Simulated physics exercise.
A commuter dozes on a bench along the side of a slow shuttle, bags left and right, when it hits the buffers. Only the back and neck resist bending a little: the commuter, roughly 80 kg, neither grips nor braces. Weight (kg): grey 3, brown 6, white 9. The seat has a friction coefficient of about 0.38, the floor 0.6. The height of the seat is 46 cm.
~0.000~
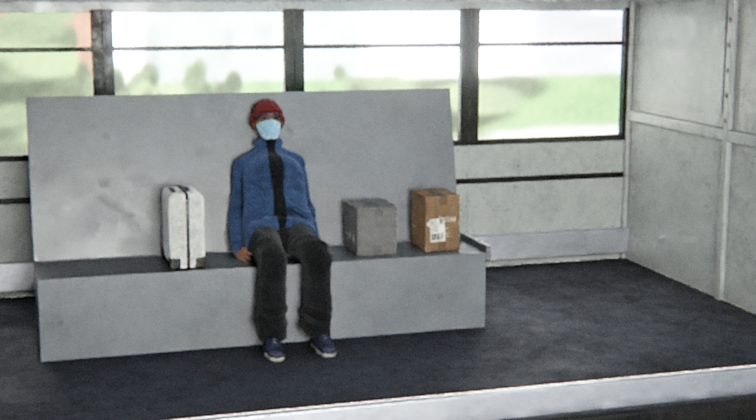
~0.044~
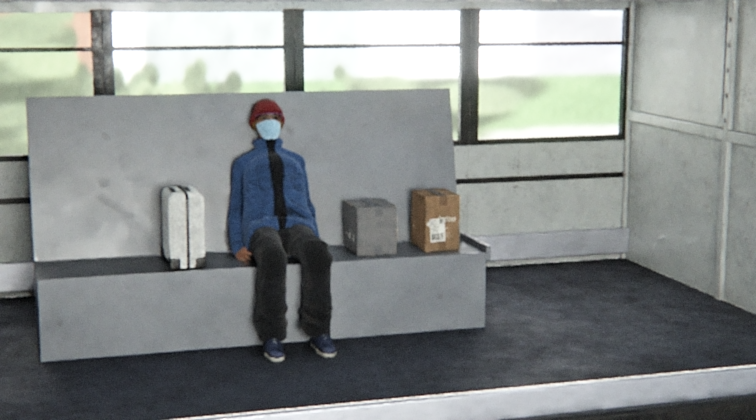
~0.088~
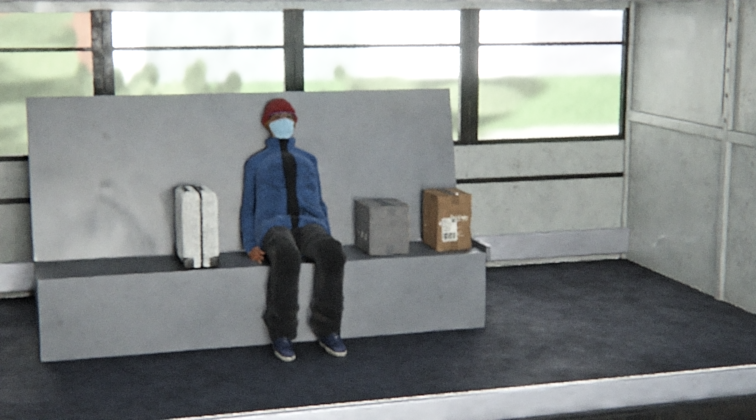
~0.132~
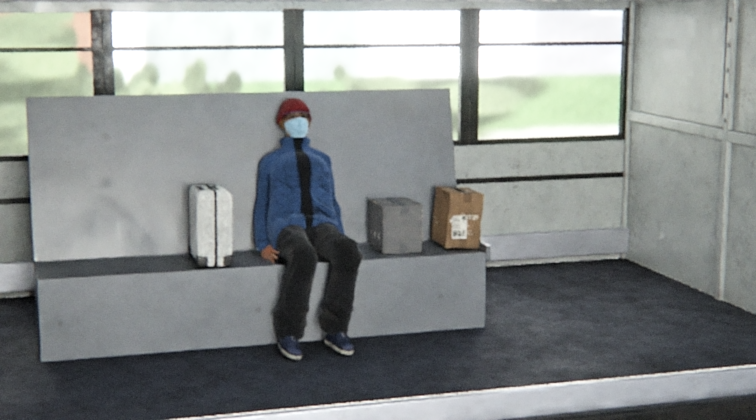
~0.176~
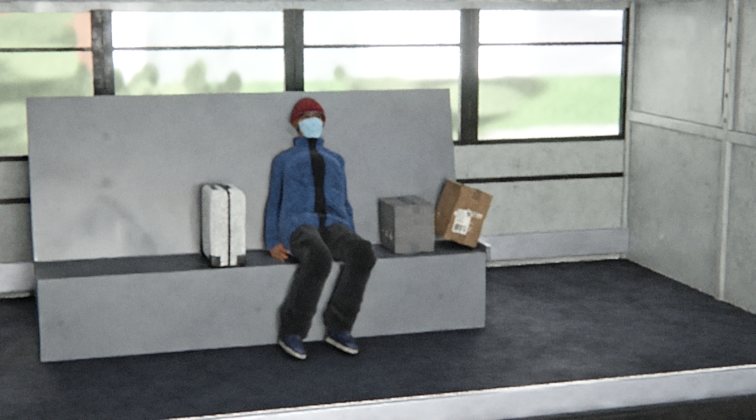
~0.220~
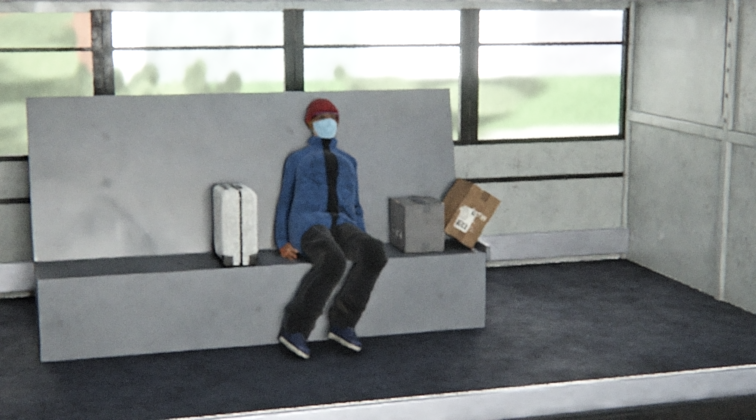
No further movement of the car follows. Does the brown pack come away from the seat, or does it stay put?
The brown pack comes away.
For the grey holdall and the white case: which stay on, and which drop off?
Grey holdall falls away, white case remains in place.
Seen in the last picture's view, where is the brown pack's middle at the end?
In the last picture it ends at roughly (546, 295).
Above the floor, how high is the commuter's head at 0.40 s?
About 110 cm above the floor.
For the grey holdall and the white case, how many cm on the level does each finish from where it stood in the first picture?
Lab note: Grey holdall close to 120, white case close to 60.
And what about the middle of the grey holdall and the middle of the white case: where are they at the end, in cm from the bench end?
Grey holdall: 30 cm past; white case: 120 cm short.
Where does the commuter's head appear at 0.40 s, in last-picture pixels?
I'd put it around pixel (383, 131).
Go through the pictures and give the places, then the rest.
The first frame shows brown pack (435, 220), white case (183, 227).
The second frame shows brown pack (435, 220), white case (183, 227).
The third frame shows brown pack (447, 219), white case (196, 226).
The fourth frame shows brown pack (457, 217), white case (210, 225).
The fifth frame shows brown pack (461, 213), white case (223, 224).
The sixth frame shows brown pack (465, 212), white case (235, 224). Everything loose set off at about 2.1 m/s.
After 0.40 s the brown pack is 9 cm past the bench end, tilted 90°, near (486, 220) in the last picture's view; the white case 128 cm short of the bench end, tilted 0°.
After 0.65 s the brown pack is 30 cm past the bench end, tilted 155°, near (517, 283) in the last picture's view; the white case 120 cm short of the bench end, tilted 0°.
After 1.05 s the brown pack is 50 cm past the bench end, tilted 90°, near (546, 295) in the last picture's view.
Final state at 2.2 s, grey holdall drops off; brown pack drops off; white case stays on; commuter's hips keep to the seat.
